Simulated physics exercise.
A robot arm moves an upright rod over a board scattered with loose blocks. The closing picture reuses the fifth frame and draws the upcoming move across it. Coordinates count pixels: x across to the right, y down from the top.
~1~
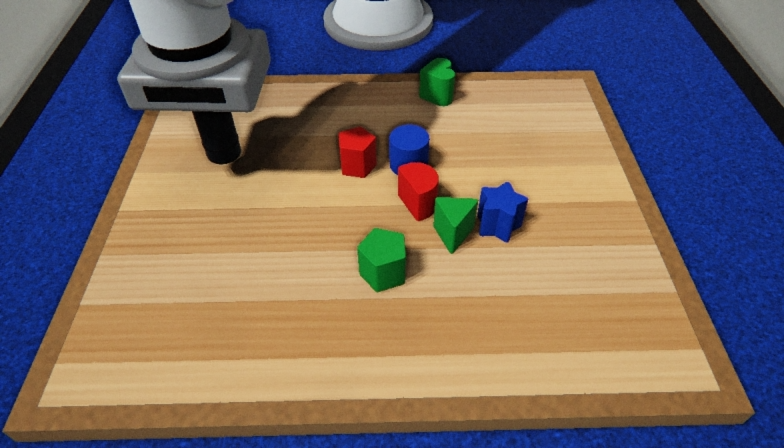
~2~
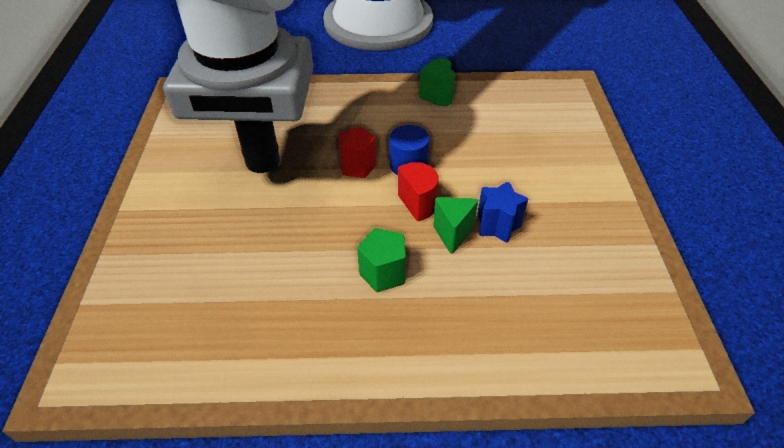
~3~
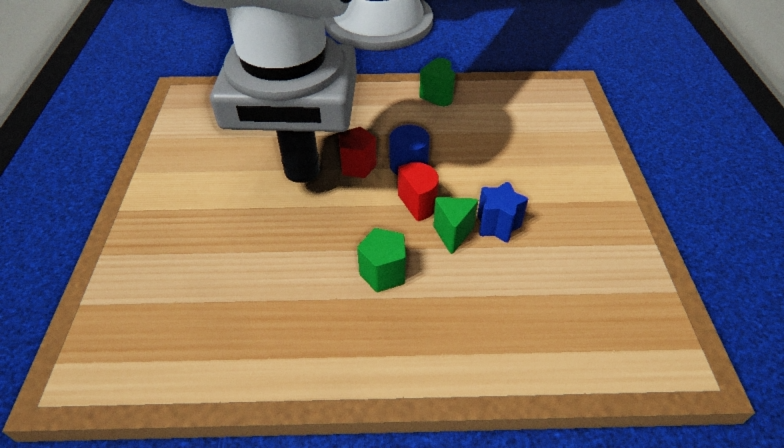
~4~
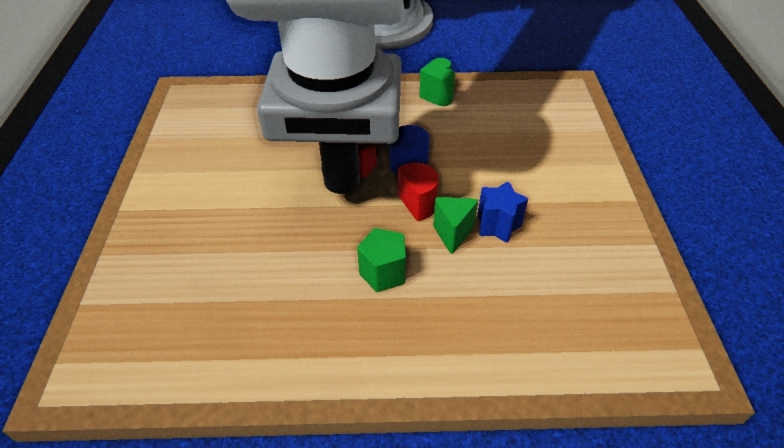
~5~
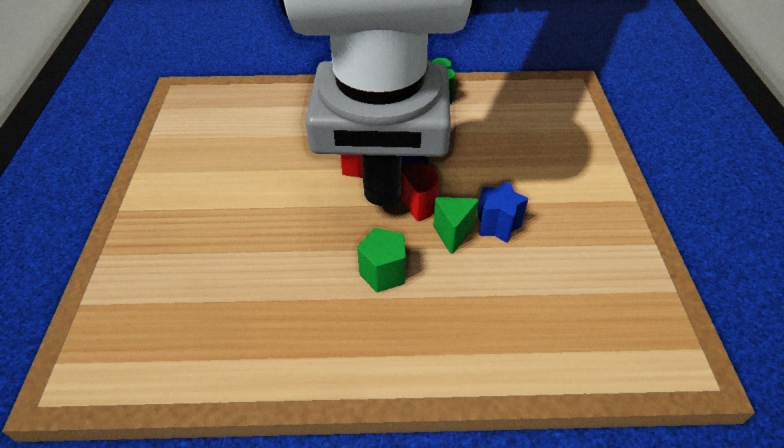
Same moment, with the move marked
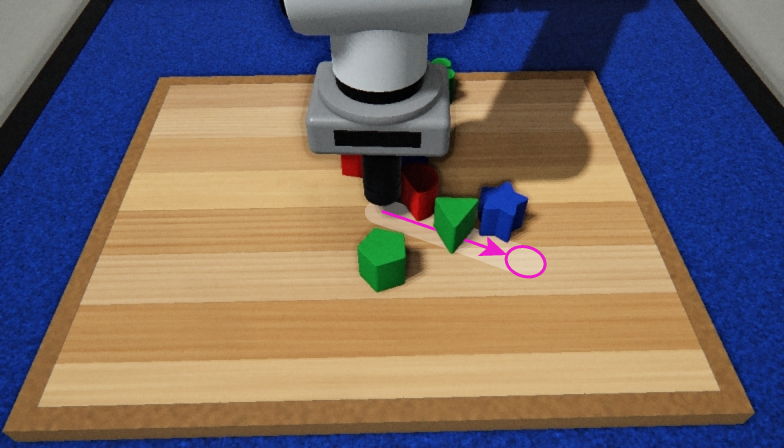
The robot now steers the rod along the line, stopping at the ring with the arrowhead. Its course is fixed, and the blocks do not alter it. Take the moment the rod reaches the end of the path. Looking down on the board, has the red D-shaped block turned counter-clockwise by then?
I'd say yes.
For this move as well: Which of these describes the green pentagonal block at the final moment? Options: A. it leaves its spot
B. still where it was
I choose B.
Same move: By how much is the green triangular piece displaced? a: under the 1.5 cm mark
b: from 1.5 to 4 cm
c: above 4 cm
The one that fits is c, above 4 cm.
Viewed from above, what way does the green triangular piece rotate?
Looking down, my answer is that the green triangular piece rotates clockwise.
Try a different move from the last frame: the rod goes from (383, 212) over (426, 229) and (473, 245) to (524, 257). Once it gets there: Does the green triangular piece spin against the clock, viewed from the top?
I expect not.
The drawn path runs in a line from (383, 212) to (526, 261).
What follows on the original path. One third of the way, rod at (430, 210); red D-shaped block at (439, 176), turned 45° anticlockwise; green triangular piece at (469, 213); blue star block at (508, 200), turned 15° anticlockwise.
Two thirds of the way, rod at (479, 226); red D-shaped block at (439, 176), turned 45° anticlockwise; green triangular piece at (510, 233), turned 55° clockwise; blue star block at (520, 204), turned 55° anticlockwise.
At the end, rod at (530, 244); green pentagonal block not moved; red D-shaped block at (439, 176), turned 45° anticlockwise; green triangular piece at (559, 258), turned 90° clockwise; blue star block at (545, 207), turned 130° anticlockwise.
